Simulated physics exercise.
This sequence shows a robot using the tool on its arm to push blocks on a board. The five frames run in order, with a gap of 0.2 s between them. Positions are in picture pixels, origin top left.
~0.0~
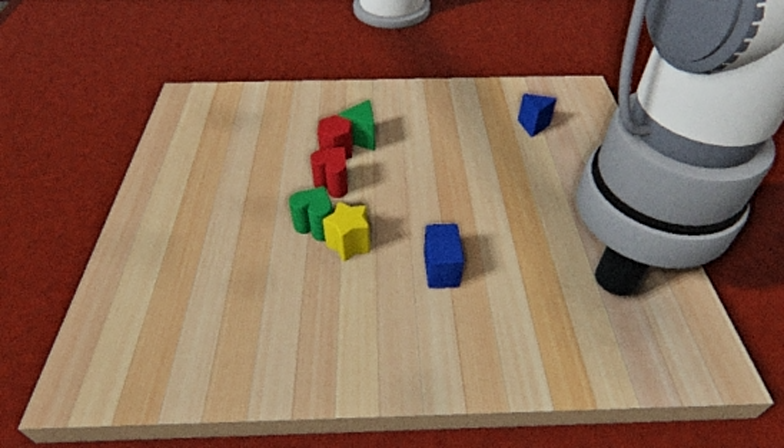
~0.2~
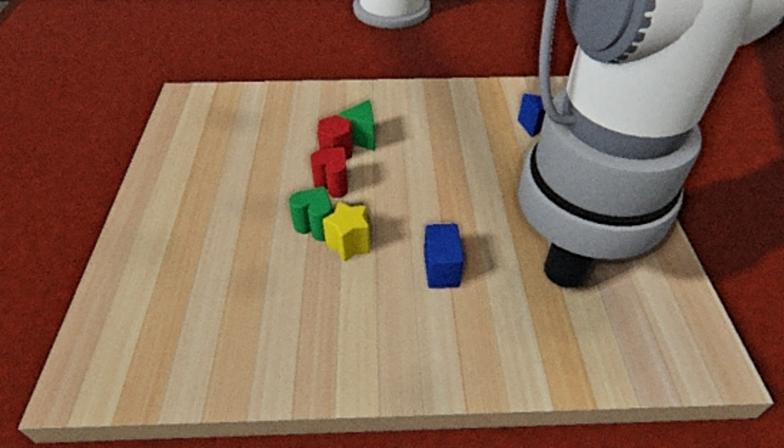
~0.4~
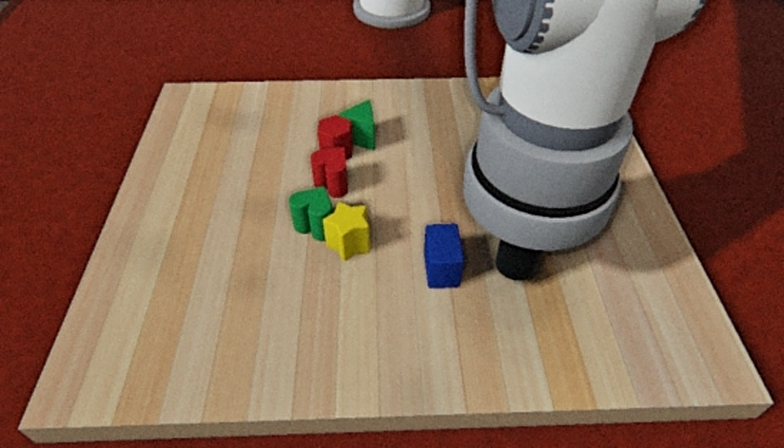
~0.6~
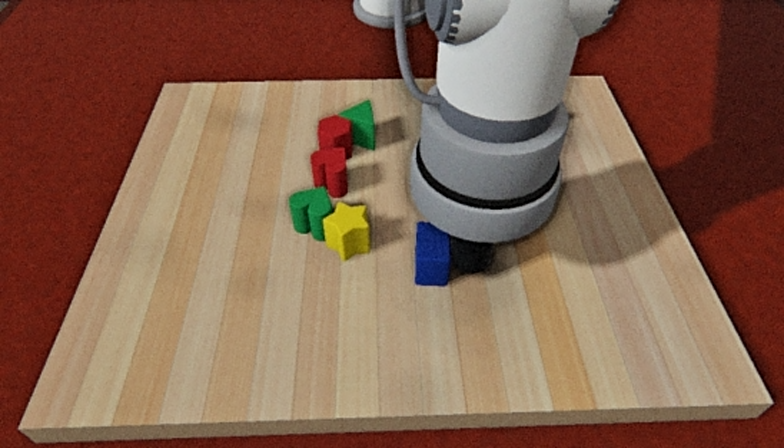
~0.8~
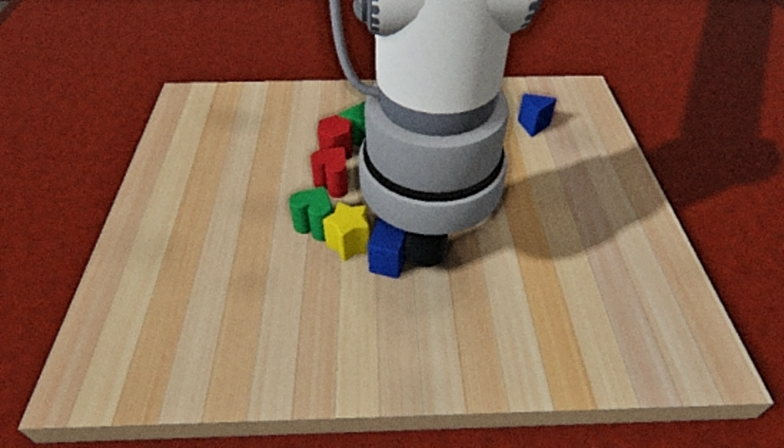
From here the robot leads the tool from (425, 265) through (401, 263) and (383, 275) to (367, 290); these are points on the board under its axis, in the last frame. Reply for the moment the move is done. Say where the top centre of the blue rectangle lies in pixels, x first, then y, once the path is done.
I predict (339, 241).
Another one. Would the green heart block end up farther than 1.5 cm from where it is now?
That would be a yes.
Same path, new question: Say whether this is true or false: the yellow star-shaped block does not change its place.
False
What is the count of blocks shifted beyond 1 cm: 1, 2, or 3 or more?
Three or more shift.
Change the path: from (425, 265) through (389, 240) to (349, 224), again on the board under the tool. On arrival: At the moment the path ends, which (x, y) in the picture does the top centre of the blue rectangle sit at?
Near (316, 212).
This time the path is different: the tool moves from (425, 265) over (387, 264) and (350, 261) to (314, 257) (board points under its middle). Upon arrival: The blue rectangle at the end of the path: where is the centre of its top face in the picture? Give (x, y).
By then it is at (276, 221).
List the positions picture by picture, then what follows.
The first frame shows lower end of the tool (616, 279), tops of blocks, green heart block (312, 199), yellow star-shaped block (348, 217), blue rectangle (445, 242).
The second frame shows tool (565, 272), blocks as before.
The third frame shows tool (516, 265), blocks as before.
The fourth frame shows tool (470, 258), blue rectangle (433, 240).
The fifth frame shows tool (426, 252), green heart block (312, 199), yellow star-shaped block (348, 217), blue rectangle (390, 230).
On the path given first. Halfway along, tool (390, 255); green heart block (300, 193), turned 15° clockwise; yellow star-shaped block (323, 215), turned 15° clockwise; blue rectangle (355, 232).
At the end, tool (366, 277); green heart block (298, 192), turned 20° clockwise; yellow star-shaped block (317, 216), turned 25° clockwise; blue rectangle (339, 241), turned 35° clockwise.
